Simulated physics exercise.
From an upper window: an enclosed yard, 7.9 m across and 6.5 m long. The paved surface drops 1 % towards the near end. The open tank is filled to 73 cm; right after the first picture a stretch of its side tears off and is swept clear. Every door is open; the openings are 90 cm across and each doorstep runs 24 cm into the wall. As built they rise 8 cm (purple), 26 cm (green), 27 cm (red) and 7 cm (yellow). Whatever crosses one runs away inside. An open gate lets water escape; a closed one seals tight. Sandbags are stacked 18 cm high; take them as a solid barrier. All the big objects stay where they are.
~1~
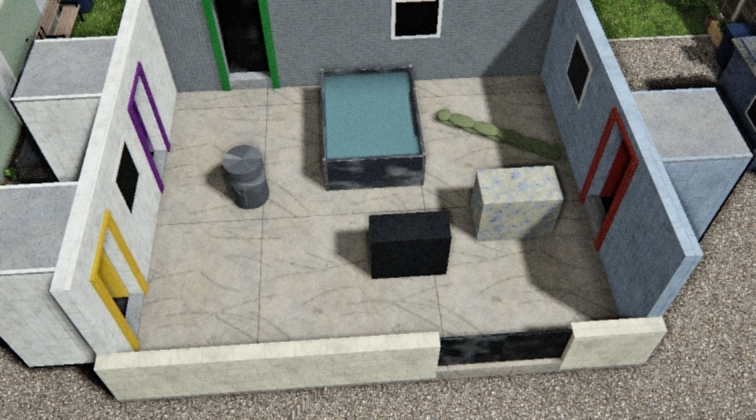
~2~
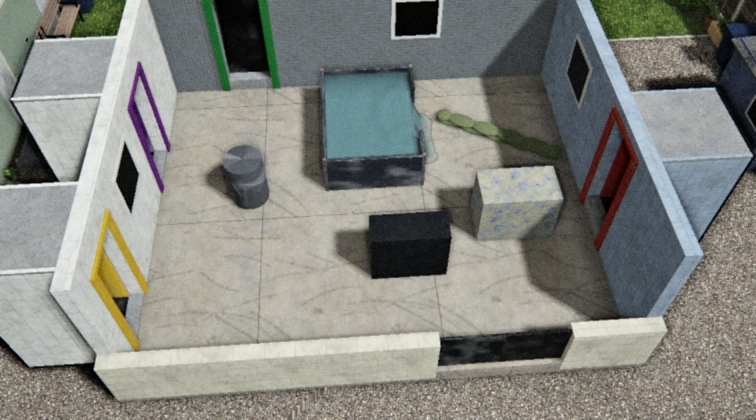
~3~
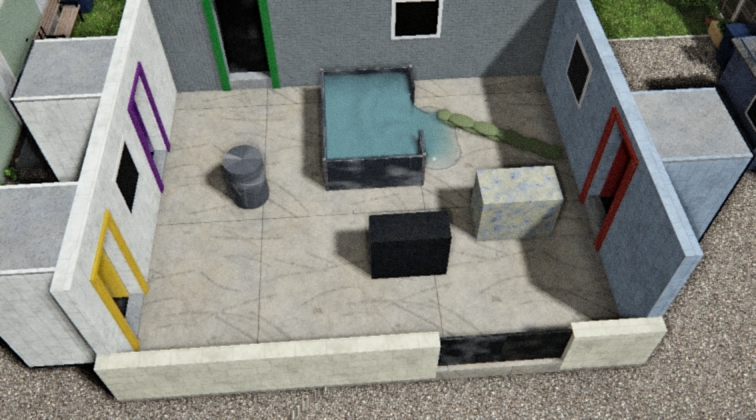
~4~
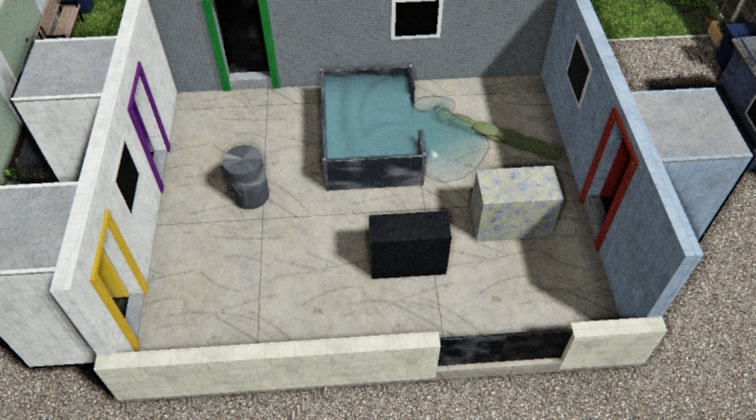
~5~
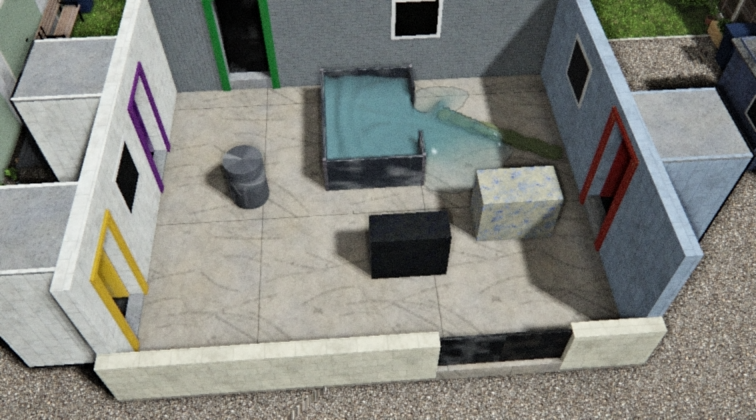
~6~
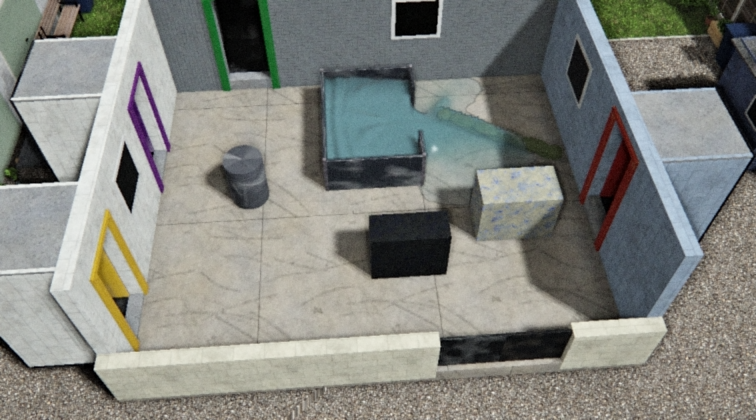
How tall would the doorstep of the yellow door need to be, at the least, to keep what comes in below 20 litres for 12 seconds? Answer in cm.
Close to 8.5 cm is just enough.
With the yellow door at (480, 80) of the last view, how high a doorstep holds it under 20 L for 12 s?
About 11.0 cm.
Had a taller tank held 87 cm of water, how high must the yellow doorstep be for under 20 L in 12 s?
Some 11.0 cm.
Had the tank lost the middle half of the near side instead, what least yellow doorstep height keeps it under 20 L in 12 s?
Some 17 cm.
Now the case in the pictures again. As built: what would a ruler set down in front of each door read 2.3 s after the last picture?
Depths in cm: Purple 0, green 0, red 21, yellow 0.
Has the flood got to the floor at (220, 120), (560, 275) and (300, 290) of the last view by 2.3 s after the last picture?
In turn: Dry, under water, still dry.
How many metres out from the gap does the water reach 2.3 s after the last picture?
Some 5.6 m out.
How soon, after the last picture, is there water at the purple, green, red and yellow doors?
Arrival: Purple 7.0 s, green 3.8 s, red 0.6 s, yellow 5.5 s.
Then, 0.7 s after the last picture water covers 20 % of the floor, deepest (40 cm) near (421, 141); it has not reached the yellow door.
Then, 2.3 s after the last picture water covers 35 % of the floor, deepest (30 cm) near (535, 198); it has not reached the yellow door.
Then, 11.3 s after the last picture water covers 95 % of the floor, deepest (12 cm) near (133, 378); 11 cm at the yellow door, 47 litres in over its 7 cm doorstep.
At the yellow door as built, the water peaked near 12 cm, 7.9 s after the last picture.
Run again over the same 12 s with other heights there, 47 litres in over 7 cm, 8 litres over 10 cm. The limit of 20 litres is kept from about 8.5 cm up.
